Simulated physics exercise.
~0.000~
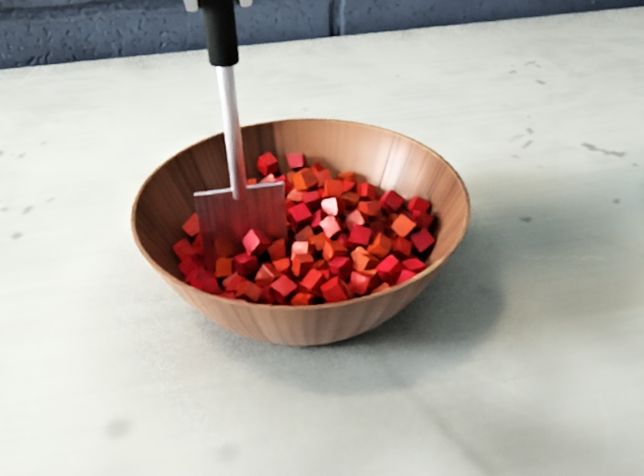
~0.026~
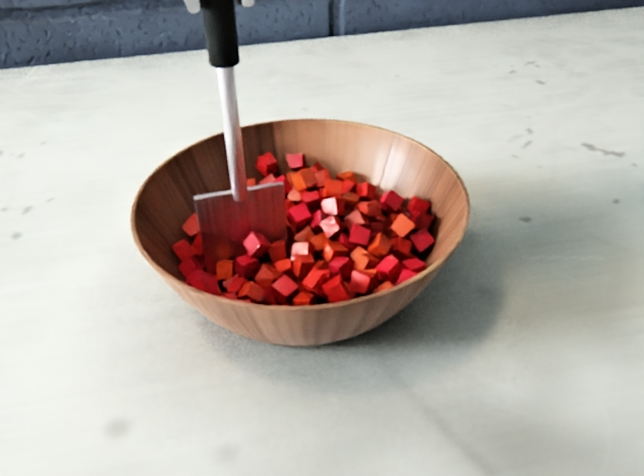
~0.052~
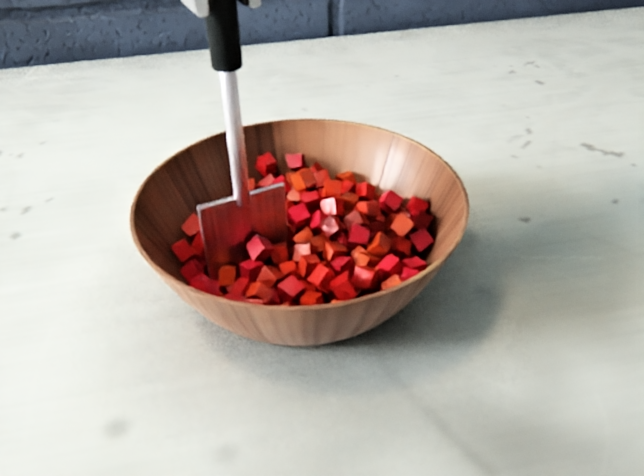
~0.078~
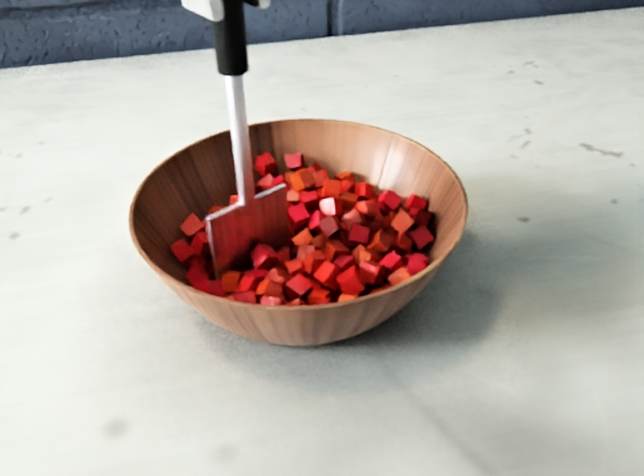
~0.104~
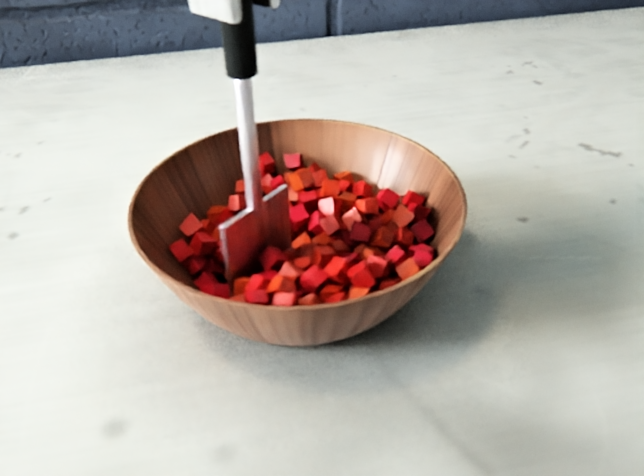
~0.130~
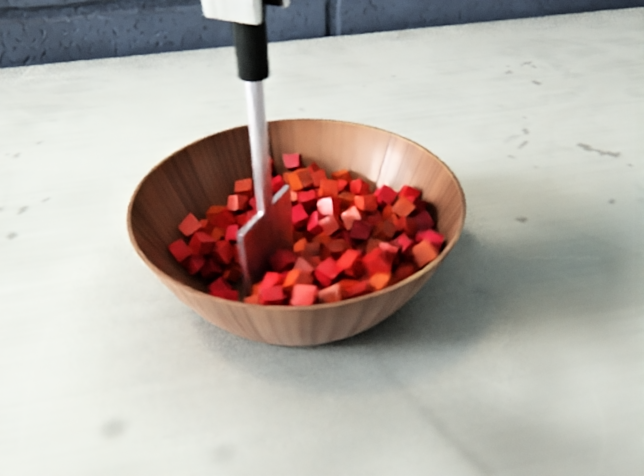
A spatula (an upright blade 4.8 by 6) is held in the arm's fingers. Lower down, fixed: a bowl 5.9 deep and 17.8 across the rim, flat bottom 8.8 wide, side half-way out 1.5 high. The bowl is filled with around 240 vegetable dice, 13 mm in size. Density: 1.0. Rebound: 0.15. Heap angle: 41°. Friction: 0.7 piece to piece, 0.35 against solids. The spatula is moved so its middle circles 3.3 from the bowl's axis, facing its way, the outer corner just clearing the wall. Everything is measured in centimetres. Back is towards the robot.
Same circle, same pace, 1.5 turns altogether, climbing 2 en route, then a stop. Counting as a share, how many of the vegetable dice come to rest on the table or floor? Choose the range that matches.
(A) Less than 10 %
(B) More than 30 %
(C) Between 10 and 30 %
(C) Between 10 and 30 %.
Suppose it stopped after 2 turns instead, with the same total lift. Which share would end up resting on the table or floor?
30 %.
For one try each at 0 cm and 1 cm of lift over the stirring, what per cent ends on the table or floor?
It comes to about 20 per cent and about 20 per cent.
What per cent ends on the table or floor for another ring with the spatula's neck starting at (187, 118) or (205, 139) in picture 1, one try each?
I'd put it at around 0 and 20 percent.
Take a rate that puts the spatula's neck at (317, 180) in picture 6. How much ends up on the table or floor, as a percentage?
I'd put it close to 35 per cent.
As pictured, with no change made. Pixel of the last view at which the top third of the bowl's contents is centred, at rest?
I'd put it at about (364, 182).
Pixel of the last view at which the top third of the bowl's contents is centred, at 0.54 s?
About (268, 155).
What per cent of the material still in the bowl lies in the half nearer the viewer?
It comes to near 35 percent.
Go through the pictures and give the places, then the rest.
The first frame shows the spatula neck at (236, 164), 0° round; upper third of the load around (326, 230), from x 185 to 420, top at y 160; 238 in the bowl.
The second frame shows the spatula neck at (237, 165), 4° round; upper third of the load around (325, 235), from x 185 to 420, top at y 160.
The third frame shows the spatula neck at (239, 170), 15° round; upper third of the load around (323, 242), from x 185 to 420, top at y 160.
The fourth frame shows the spatula neck at (245, 176), 27° round; upper third of the load around (329, 245), from x 180 to 420, top at y 160.
The fifth frame shows the spatula neck at (253, 180), 39° round; upper third of the load around (330, 257), from x 180 to 420, top at y 160.
The sixth frame shows the spatula neck at (263, 183), 51° round; upper third of the load around (339, 251), from x 180 to 430, top at y 160; 238 in the bowl.
After 0.54 s, 243° round, highest piece 8 above the table; 219 in the bowl, 16 on the table or floor, 3 in flight or on the tool.
After 0.95 s, 75° round, highest piece 8 above the table; 206 in the bowl, 30 on the table or floor, 2 in flight or on the tool.
After 1.35 s, 180° round, highest piece 7 above the table; 191 in the bowl, 47 on the table or floor.
After 2.05 s, 180° round, highest piece 7 above the table; 191 in the bowl, 47 on the table or floor.
In the end, 191 in the bowl, 47 on the table or floor. That is 20 % on the table or floor.
